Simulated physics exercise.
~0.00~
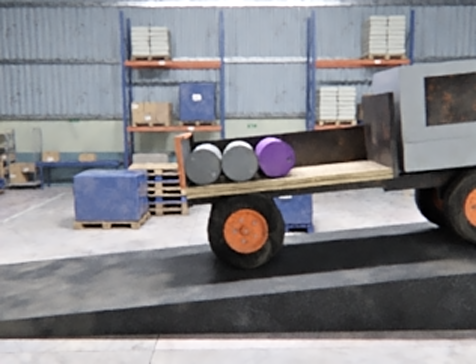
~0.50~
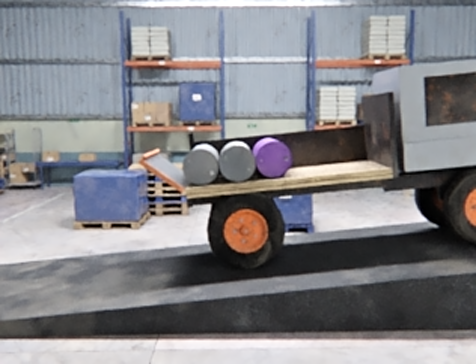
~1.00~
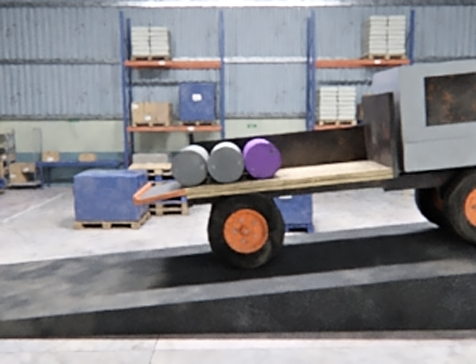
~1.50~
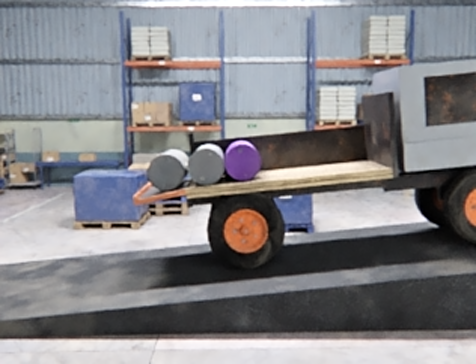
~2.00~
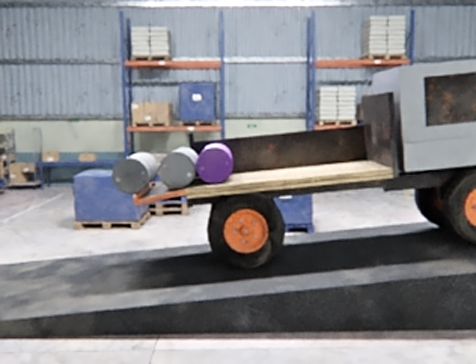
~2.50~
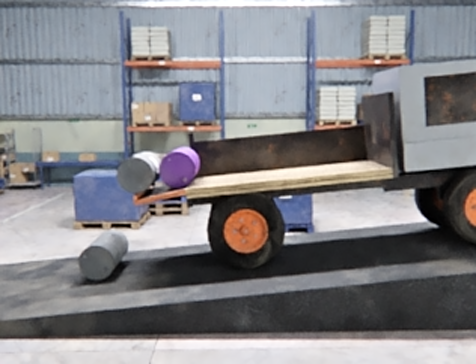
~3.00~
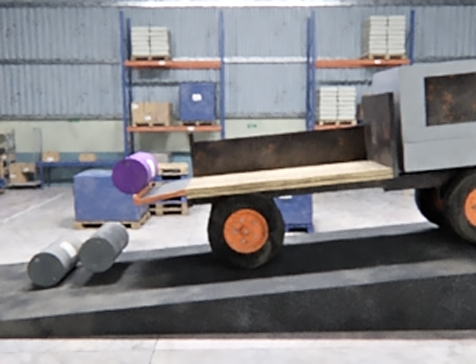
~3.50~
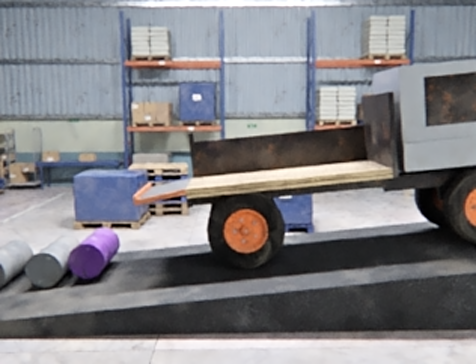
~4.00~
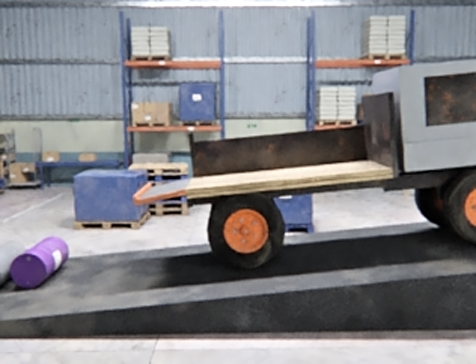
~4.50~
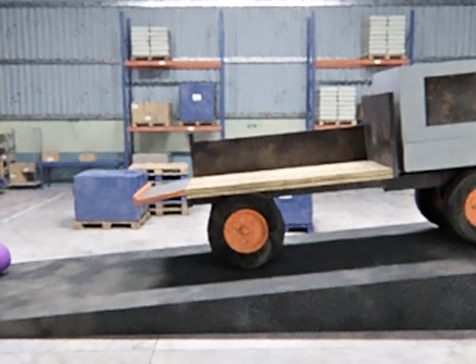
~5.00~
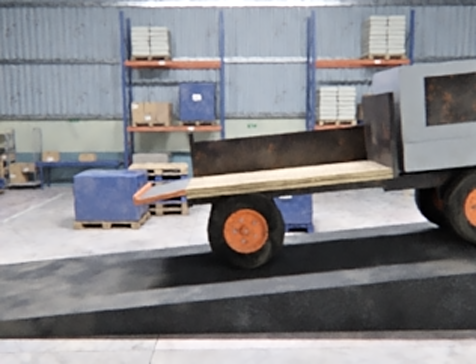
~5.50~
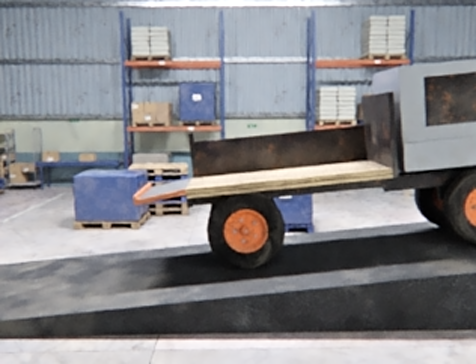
Warehouse ramp with a parked pickup, its tailgate dropping and three drums rolling off leftward, purple last, leaving the bed empty.
